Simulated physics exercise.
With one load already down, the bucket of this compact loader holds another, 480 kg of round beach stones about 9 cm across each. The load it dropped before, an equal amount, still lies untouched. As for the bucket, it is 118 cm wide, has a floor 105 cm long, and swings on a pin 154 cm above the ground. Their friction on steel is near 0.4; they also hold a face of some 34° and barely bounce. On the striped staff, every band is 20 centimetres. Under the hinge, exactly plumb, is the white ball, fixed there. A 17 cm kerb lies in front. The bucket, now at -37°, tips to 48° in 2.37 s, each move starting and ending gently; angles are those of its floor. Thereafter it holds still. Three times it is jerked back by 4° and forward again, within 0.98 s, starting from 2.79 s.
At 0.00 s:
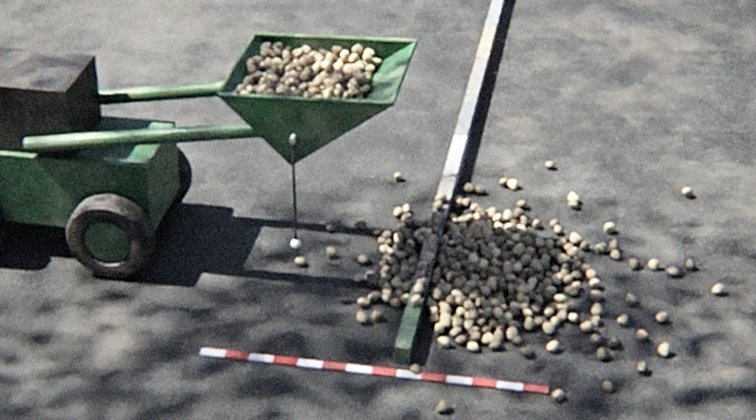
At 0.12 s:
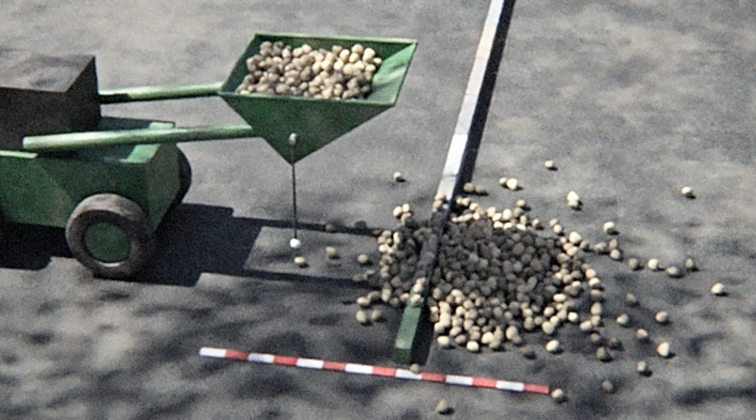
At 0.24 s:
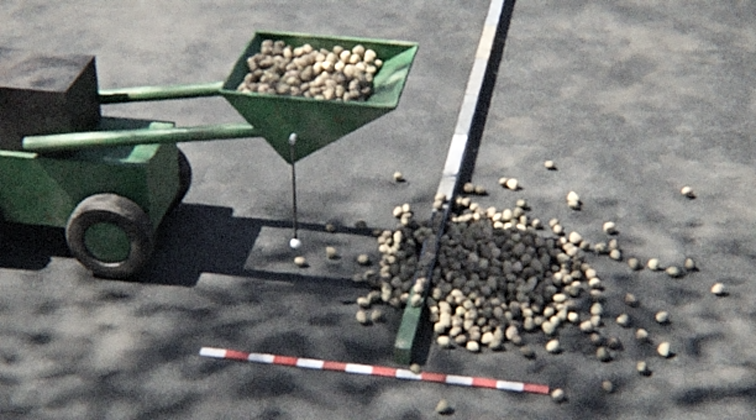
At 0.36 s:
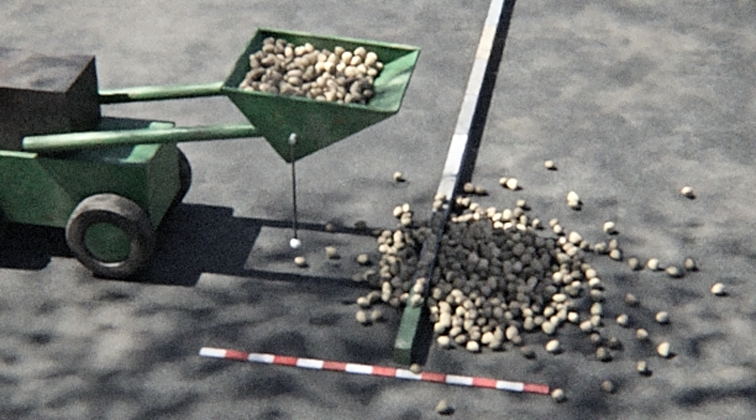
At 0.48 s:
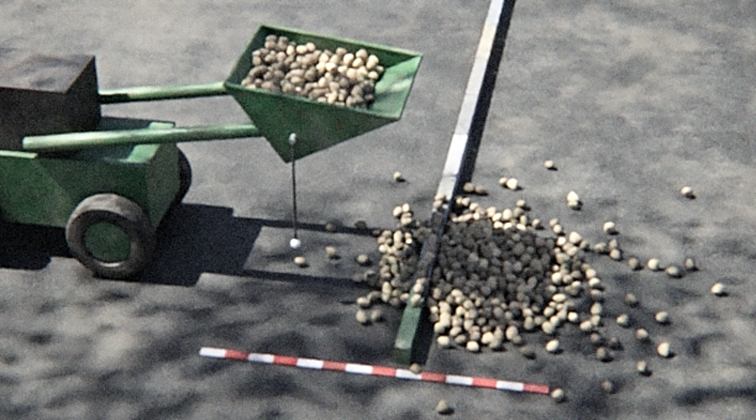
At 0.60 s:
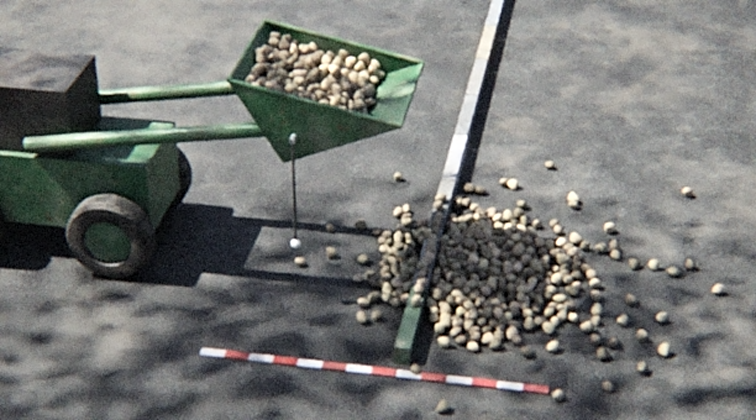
A green wheeled loader at the left holds a bucket full of pale, rounded stones on two arms over dark grey ground, seen from above and to one side in sunlight. Before it, a heap of similar stones lies across a long kerb, with a red-and-white staff in front and a white ball beneath the bucket. The bucket slowly tilts forward, its rear edge rising as the stones shift slightly inside, while the camera stays still.
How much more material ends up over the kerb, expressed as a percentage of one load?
About 37 per cent of a load more.
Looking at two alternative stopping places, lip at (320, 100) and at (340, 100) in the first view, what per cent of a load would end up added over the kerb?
Some 0 percent, and then 5 percent.
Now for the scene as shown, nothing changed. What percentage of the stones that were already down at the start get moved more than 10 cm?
Some 15 percent, give or take.
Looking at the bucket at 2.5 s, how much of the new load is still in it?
About 0 per cent is held.
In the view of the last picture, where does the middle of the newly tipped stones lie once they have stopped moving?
They end up centred around (414, 257).
After 1.8 s the floor is at 35°; in per cent of one load, 83 in the bucket, 35 on this side of the kerb, 82 over the kerb; the foremost stones are at (675, 287).
After 2.5 s the floor is at 48°; in per cent of one load, 1 in the bucket, 86 on this side of the kerb, 113 over the kerb; the foremost stones are at (675, 287).
After 4.2 s the floor is at 48°; in per cent of one load, 0 in the bucket, 81 on this side of the kerb, 119 over the kerb; the foremost stones are at (675, 287).
After 7.1 s the floor is at 48°; in per cent of one load, 0 in the bucket, 81 on this side of the kerb, 119 over the kerb; the foremost stones are at (675, 287). Net gain over the kerb, 37.
